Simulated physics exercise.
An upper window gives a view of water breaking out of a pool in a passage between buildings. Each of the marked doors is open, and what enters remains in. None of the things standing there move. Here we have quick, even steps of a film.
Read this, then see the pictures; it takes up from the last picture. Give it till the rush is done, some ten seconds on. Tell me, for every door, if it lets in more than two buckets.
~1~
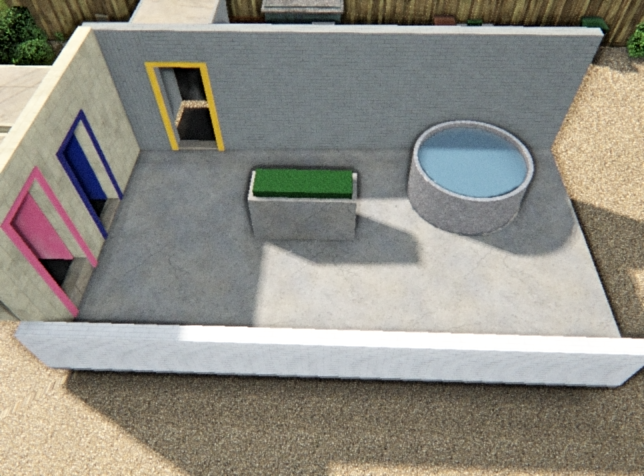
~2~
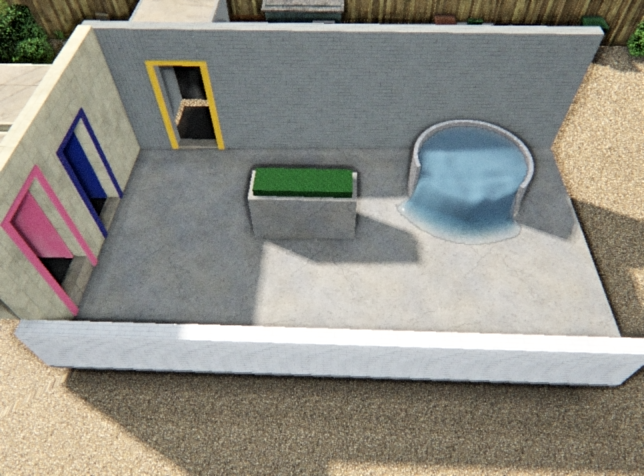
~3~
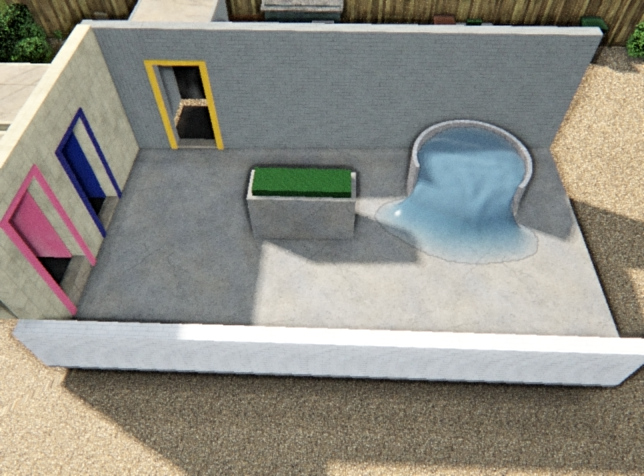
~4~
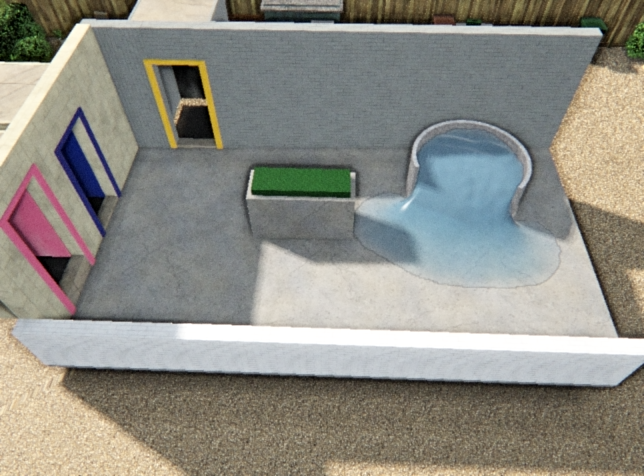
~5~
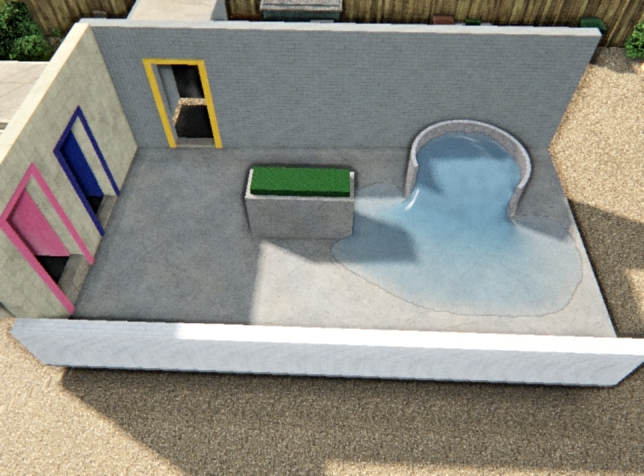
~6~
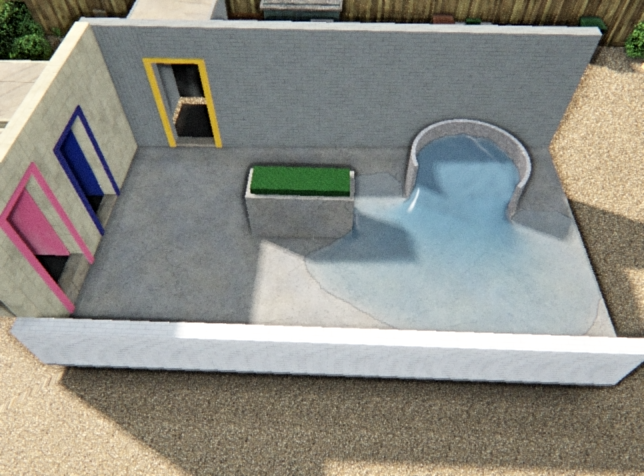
The pink door will keep to two buckets, the yellow door will go over two buckets, the blue door will go over two buckets.
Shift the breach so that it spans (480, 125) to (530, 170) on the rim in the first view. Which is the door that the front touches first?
My pick: The door marked yellow.
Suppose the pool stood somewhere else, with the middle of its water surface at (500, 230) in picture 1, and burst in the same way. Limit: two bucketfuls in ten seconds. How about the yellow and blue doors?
Yellow door: Overshoots; blue door: Overshoots.
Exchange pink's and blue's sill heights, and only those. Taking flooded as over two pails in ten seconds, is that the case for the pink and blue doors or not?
The pink door overshoots the limit, while the blue door falls short of it.
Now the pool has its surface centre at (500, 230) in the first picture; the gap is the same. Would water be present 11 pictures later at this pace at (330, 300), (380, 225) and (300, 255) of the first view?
Point by point: Swamped; still bare; swamped.
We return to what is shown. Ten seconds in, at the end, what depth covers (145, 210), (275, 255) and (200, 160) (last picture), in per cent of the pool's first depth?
I'd say around 14 per cent, then 2 per cent, then 12 per cent.
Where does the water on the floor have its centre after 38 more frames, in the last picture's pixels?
My guess is about (240, 244).
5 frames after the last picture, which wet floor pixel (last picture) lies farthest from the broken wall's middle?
Somewhere near (194, 336).
A moment on, water covers 40 % of the floor; the pink door not reached, the yellow door not reached, the blue door not reached.
Next, water covers 50 % of the floor; the pink door not reached, the yellow door not reached, the blue door not reached.
Then, water covers 60 % of the floor; the pink door wet at the sill, nothing in, the yellow door wet at the sill, nothing in, the blue door wet at the sill, nothing in.
Later, water covers 75 % of the floor; the pink door under two buckets in, the yellow door under two buckets in, the blue door over two buckets in.
In the end, water covers 75 % of the floor; the pink door under two buckets in, the yellow door far over two buckets in, the blue door far over two buckets in.
